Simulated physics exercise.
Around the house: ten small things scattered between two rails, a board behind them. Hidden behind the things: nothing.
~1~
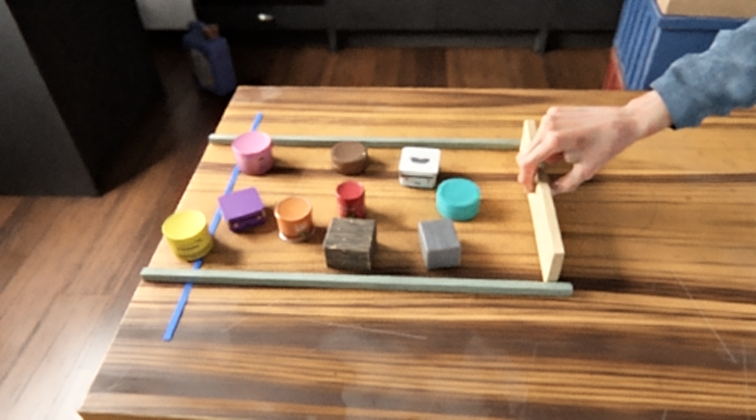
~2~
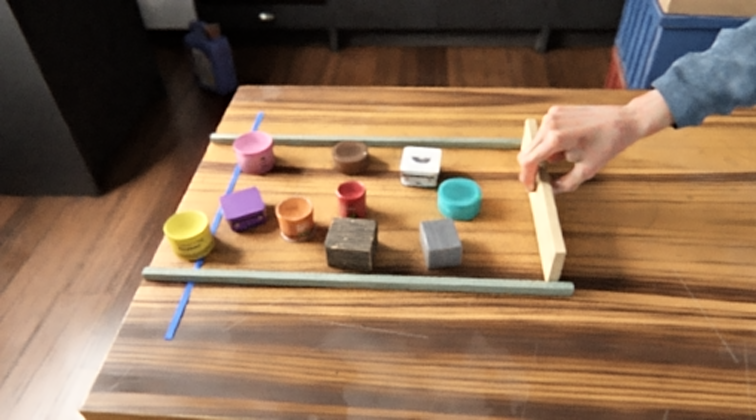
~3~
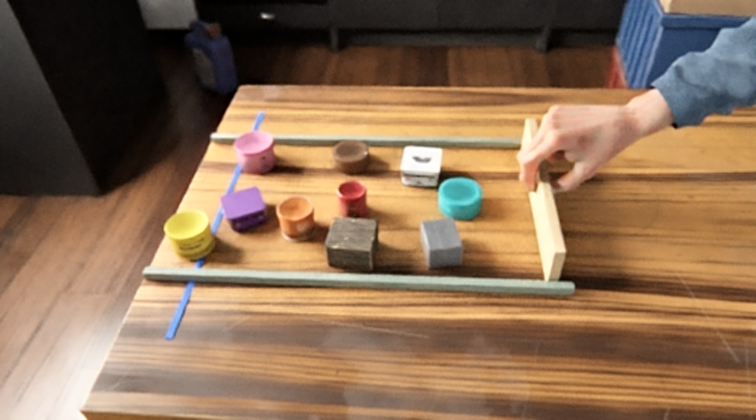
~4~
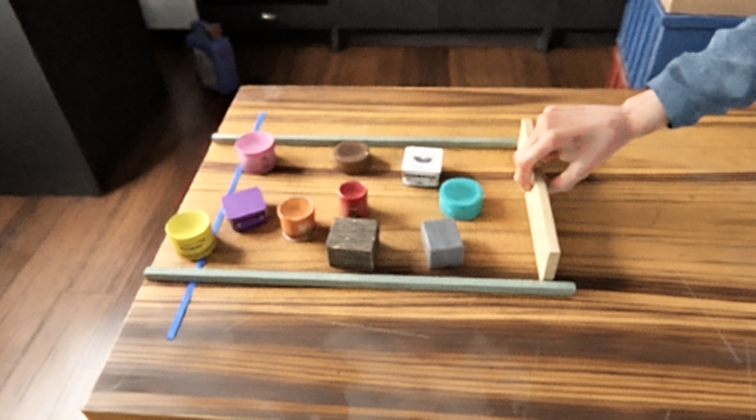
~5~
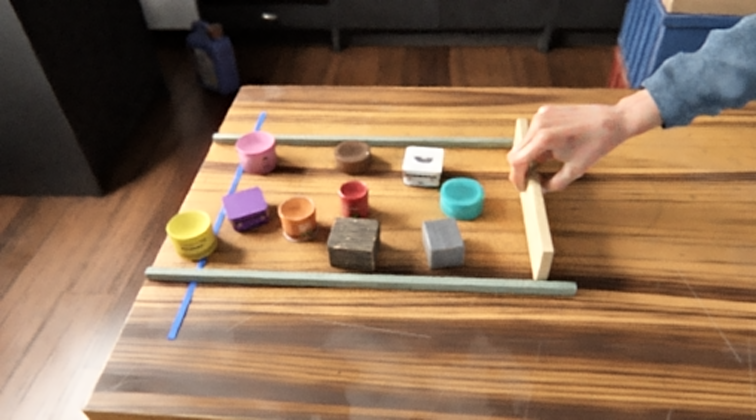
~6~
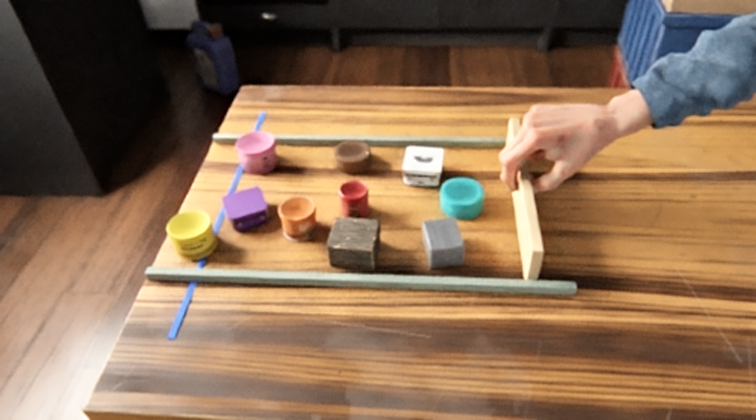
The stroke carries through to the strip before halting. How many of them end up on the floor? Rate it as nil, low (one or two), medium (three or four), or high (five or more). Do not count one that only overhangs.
High, five or more.
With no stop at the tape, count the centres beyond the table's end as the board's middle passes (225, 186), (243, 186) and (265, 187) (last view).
Respectively, 6, 2 and 2.
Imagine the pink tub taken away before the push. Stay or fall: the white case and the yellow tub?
So the white case is still there and the yellow tub goes off the edge.
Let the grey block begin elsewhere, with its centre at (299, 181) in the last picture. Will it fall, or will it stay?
From that start, the object then does not stay.
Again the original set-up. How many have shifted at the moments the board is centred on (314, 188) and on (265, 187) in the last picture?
The first count is 9, and then it's 10.
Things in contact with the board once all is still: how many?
My count gives 4.
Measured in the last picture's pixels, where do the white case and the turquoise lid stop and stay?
The white case settles near (221, 164); as for the turquoise lid, near (208, 190).
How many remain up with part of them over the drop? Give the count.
The figure is 0.
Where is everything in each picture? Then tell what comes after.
Yellow tub (189, 236); pink tub (254, 154); purple case (243, 210); board (539, 194); tape (223, 202), in the first frame.
Pink tub (255, 153); orange tin (297, 219), in the second frame.
Purple case (245, 210); red tub (353, 201), in the third frame.
Yellow tub (192, 235); black block (354, 244), in the fourth frame.
Pink tub (258, 153); brown lid (353, 157), in the fifth frame.
Yellow tub (193, 235); pink tub (258, 153); purple case (246, 210); board (522, 192); tape (227, 201), in the sixth frame.
Early on, none off yet; yellow tub at rest near (193, 235); pink tub at rest near (258, 153); purple case at rest near (246, 210).
A while later, none off yet; yellow tub at rest near (193, 235); pink tub at rest near (258, 153); purple case travelled a little near (235, 207).
Further along, none off yet; yellow tub travelled about its own width near (164, 235); pink tub travelled about its own width near (205, 151); purple case travelled about its own width near (217, 201).
Finally, the number that fall off is five or more; lost, black block, brown lid, orange tin, purple case, pink tub and yellow tub.
